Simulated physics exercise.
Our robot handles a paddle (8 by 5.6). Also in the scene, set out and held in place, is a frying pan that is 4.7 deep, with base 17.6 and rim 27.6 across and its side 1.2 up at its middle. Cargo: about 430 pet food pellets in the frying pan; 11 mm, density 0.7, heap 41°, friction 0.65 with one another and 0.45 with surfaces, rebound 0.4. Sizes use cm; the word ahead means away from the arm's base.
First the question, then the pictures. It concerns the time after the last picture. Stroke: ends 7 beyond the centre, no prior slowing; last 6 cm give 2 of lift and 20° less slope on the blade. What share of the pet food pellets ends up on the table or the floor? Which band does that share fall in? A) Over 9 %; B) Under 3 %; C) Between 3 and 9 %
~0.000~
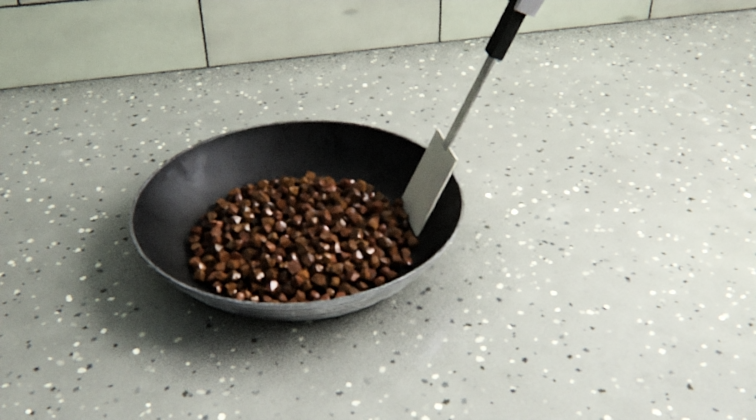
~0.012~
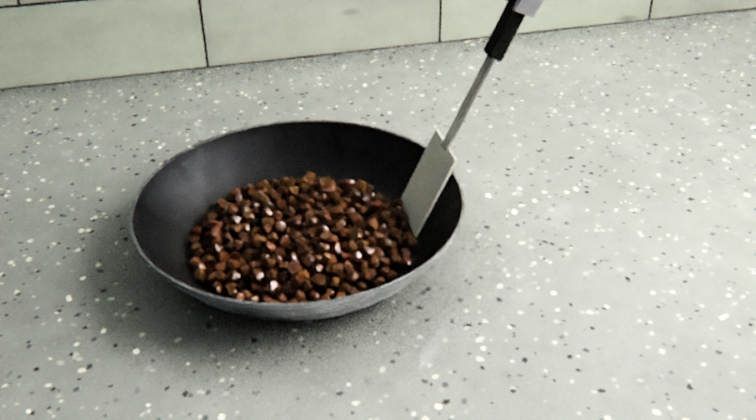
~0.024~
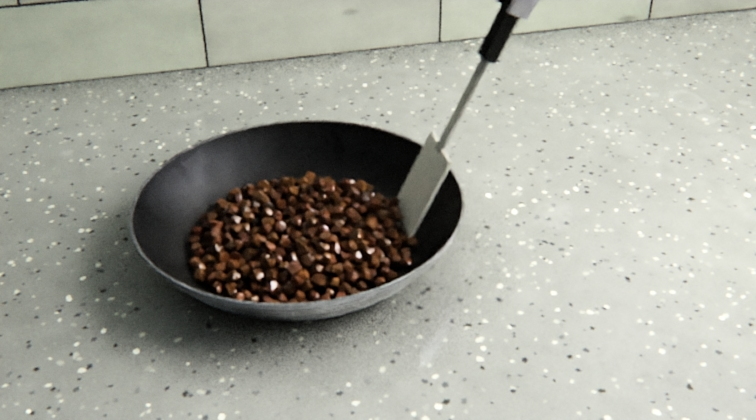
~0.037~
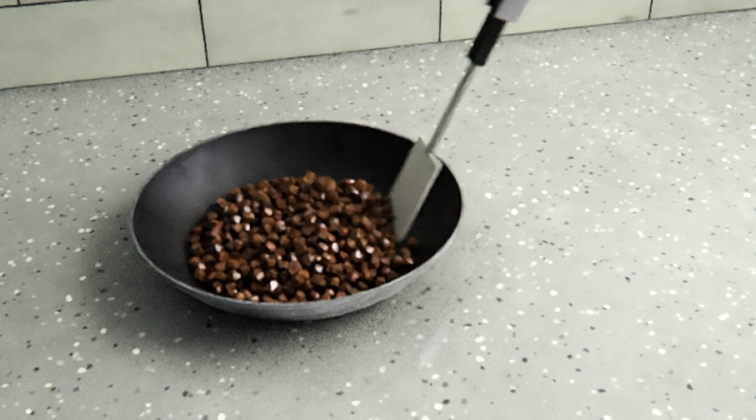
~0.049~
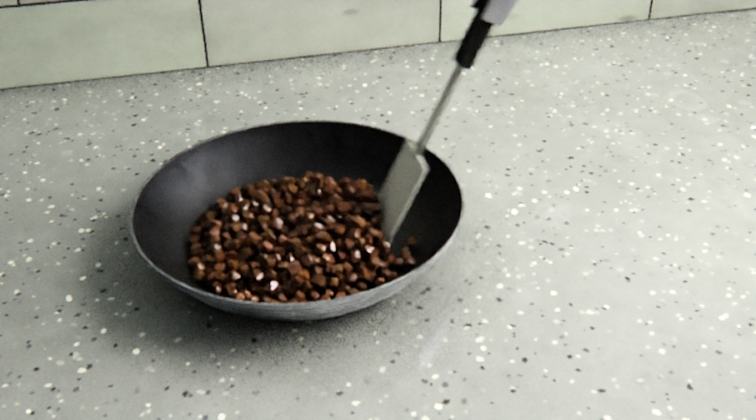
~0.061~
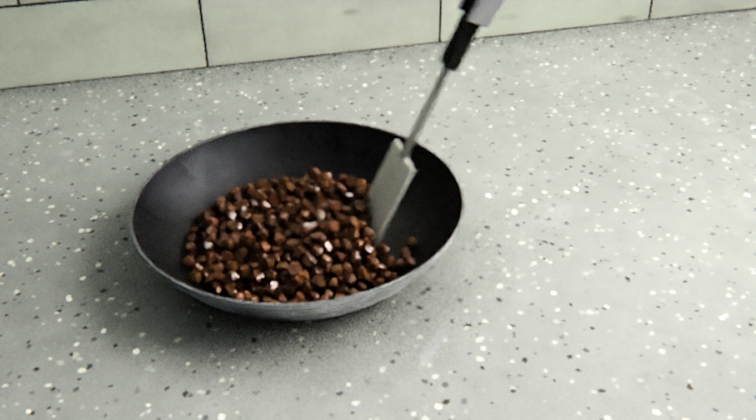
Option B: Under 3 %.
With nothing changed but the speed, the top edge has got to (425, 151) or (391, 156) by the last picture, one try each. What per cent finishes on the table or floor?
0 % and 5 %.
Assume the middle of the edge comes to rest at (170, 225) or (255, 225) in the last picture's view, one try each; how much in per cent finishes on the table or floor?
The two tries give near 20 and near 0 in a hundred.
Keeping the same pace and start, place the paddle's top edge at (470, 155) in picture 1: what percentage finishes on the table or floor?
Roughly 0%.
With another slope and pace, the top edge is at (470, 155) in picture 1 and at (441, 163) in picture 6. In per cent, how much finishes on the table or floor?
My guess would be close to 0 per cent.
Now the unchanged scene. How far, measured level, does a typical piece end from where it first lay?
Distance: Around 3 cm.
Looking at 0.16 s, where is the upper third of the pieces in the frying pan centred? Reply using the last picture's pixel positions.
I'd put it somewhere near (245, 227).
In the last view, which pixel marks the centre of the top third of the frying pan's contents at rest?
It is centred near (195, 235).
After 0.11 s, sloping 65°, highest piece 6 above the table; 427 in the frying pan.
After 0.16 s, sloping 59°, highest piece 6 above the table; 427 in the frying pan.
After 0.38 s, sloping 45°, highest piece 5 above the table; 424 in the frying pan, 3 on the table or floor.
After 1.43 s, sloping 45°, highest piece 5 above the table; 424 in the frying pan, 3 on the table or floor.
In the end, 424 in the frying pan, 3 on the table or floor. That is 1 % on the table or floor.
